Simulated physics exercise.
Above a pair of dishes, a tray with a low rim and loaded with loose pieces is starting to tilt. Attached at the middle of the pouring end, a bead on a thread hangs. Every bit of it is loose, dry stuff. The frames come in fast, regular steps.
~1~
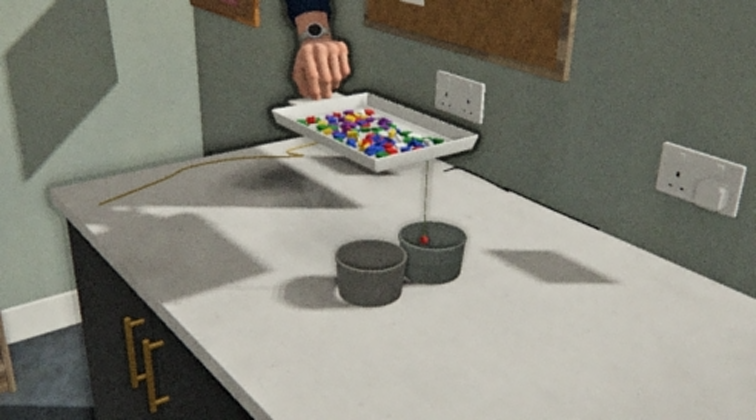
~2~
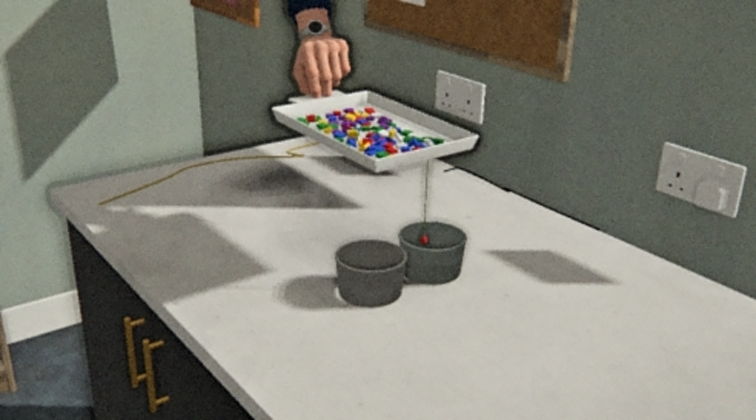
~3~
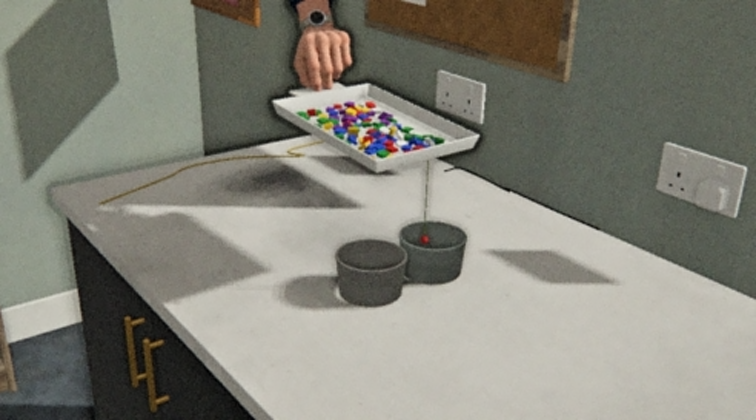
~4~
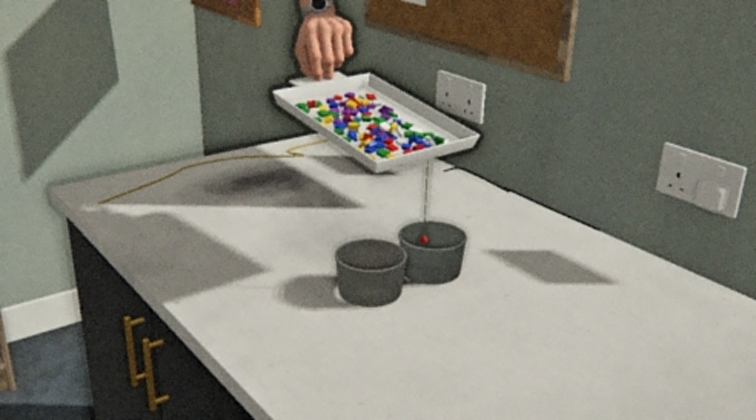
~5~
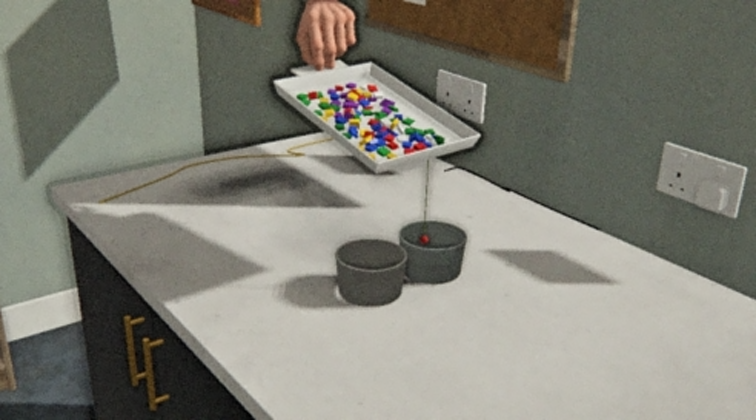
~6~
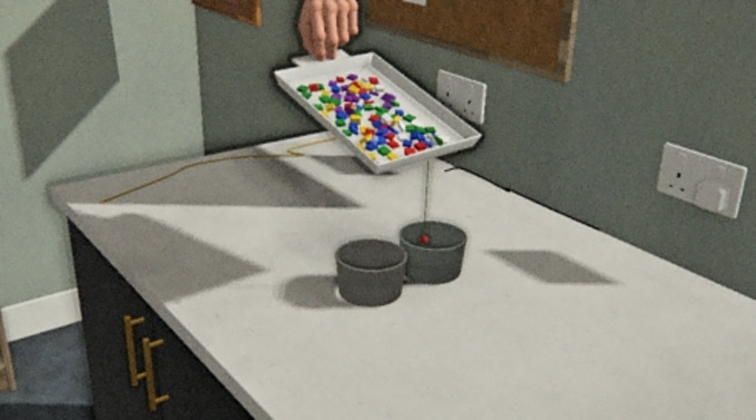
On a pale kitchen worktop, two dark dishes sat still beneath a white tray of colourful little pieces, while a hand slowly raised the tray's far end, tilting it toward a hanging red bead.
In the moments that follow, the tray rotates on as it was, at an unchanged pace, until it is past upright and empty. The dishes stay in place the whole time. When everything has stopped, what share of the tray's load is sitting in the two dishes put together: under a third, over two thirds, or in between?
Under a third.
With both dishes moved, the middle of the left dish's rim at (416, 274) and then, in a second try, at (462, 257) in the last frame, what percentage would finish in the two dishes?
You'd end up with around 80 per cent and then around 30 per cent.
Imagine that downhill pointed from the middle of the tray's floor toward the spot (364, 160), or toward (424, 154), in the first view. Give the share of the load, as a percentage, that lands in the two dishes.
70 % and 0 %.
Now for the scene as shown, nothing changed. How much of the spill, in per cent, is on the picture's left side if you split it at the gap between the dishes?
Close to 30 in a hundred.
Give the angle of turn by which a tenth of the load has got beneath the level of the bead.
Around 90°, give or take.
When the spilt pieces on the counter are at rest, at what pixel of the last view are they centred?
Its middle is at roughly (423, 319).
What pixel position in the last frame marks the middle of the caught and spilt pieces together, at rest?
About pixel (422, 318).
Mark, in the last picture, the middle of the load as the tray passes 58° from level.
At about (406, 133).
Soon, tray tipped steeply; all on the tray.
A while on, tray tipped right over; about two thirds on the tray; a small part outside both; about a quarter in the air.
Towards the end, tray tipped past a quarter turn; a stray few in the left dish; nearly all outside both.
Finally, tray tipped past a quarter turn; a stray few in the left dish; none in the right dish; nearly all outside both.
